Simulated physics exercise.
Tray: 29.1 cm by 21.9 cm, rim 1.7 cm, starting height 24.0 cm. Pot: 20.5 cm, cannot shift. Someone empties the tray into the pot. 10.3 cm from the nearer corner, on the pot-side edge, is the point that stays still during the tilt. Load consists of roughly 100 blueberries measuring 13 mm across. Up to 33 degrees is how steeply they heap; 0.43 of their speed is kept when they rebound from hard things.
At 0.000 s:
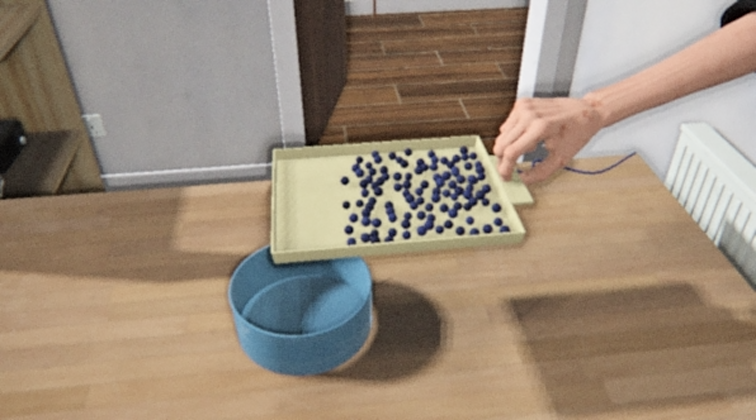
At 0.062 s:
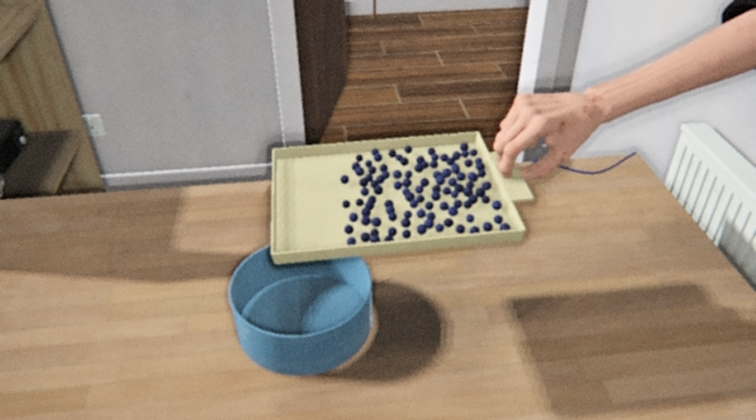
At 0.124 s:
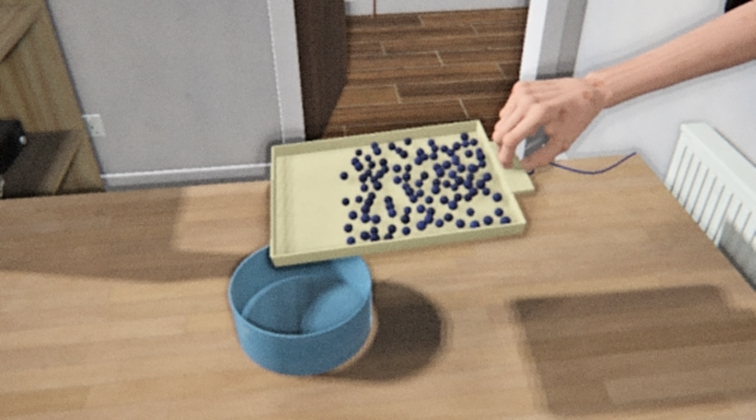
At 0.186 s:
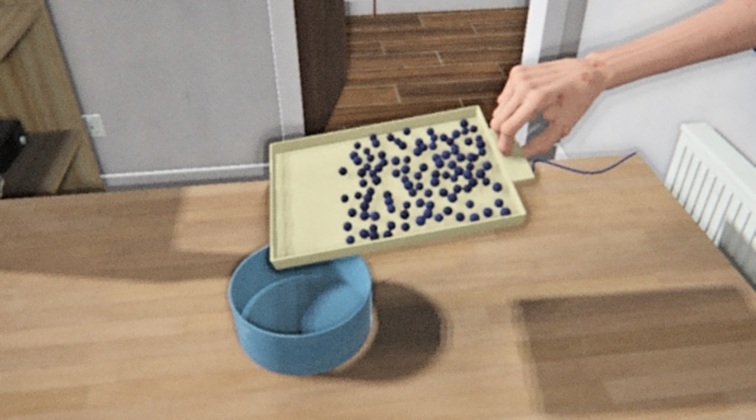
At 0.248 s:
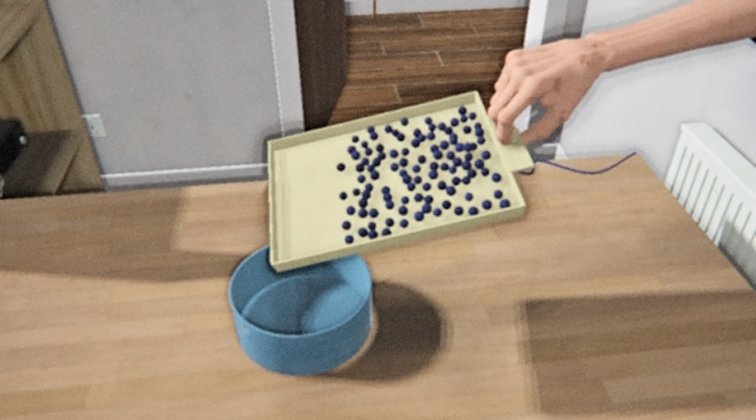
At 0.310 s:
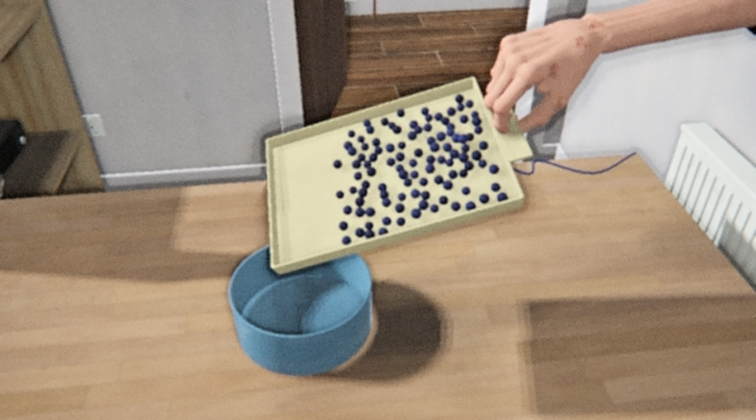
A pale yellow tray of small dark blue balls, held at its right end by a hand reaching in from the right, starts almost level, then tilts steadily, its right side rising and its left front corner lowest. A blue round pot sits below its left end on a wooden table, seen from slightly above in a room with a doorway and white radiator. The balls stay clustered toward the tray's right, and the camera stays still.
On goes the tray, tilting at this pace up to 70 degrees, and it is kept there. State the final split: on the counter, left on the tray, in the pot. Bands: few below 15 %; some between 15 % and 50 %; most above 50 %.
Counter: Some; tray: Most; pot: Few.
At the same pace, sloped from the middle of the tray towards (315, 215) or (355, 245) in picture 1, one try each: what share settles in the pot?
I'd put it at roughly 5 per cent for the first tilt and roughly 0 per cent for the second.
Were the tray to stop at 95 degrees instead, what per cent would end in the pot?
In that case some 15 per cent.
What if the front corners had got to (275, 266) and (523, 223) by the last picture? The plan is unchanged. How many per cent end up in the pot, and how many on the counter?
Pot 0; counter 0.
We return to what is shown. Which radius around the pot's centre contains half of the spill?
That comes to near 22 cm.
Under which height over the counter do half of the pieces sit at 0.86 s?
Some 26 cm.
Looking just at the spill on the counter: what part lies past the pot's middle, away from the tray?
It comes to near 100 percent.
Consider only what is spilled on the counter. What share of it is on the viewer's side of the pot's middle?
About 100 percent of the spill.
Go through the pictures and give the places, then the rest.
The first picture shows tray tilt 0 degrees, front corners at (274, 251) and (522, 231); middle of the pieces at (419, 192); pot at (301, 283).
The second picture shows tray tilt 1 degrees, front corners at (274, 252) and (522, 228); middle of the pieces at (419, 190).
The third picture shows tray tilt 5 degrees, front corners at (274, 255) and (523, 221), lowest corner left front; middle of the pieces at (419, 184).
The fourth picture shows tray tilt 10 degrees, front corners at (273, 259) and (523, 212), lowest corner left front; middle of the pieces at (418, 176).
The fifth picture shows tray tilt 14 degrees, front corners at (274, 262) and (522, 204), lowest corner left front; middle of the pieces at (417, 169).
The sixth picture shows tray tilt 19 degrees, front corners at (274, 265) and (520, 196), lowest corner left front; middle of the pieces at (413, 163); pot at (301, 283). The tray's pace is about 75 degrees a second.
Then, at 0.64 s, tilt 44 degrees; the tray holds 100 %, the pot 0 %.
After 0.86 s, tilt 61 degrees; the tray holds 90 %, the pot 0 %.
After 1.19 s, tilt 70 degrees; the tray holds 75 %, the pot 0 %.
By 1.8 s all is still; counter 25 %, tray 75 %, pot 0 %.
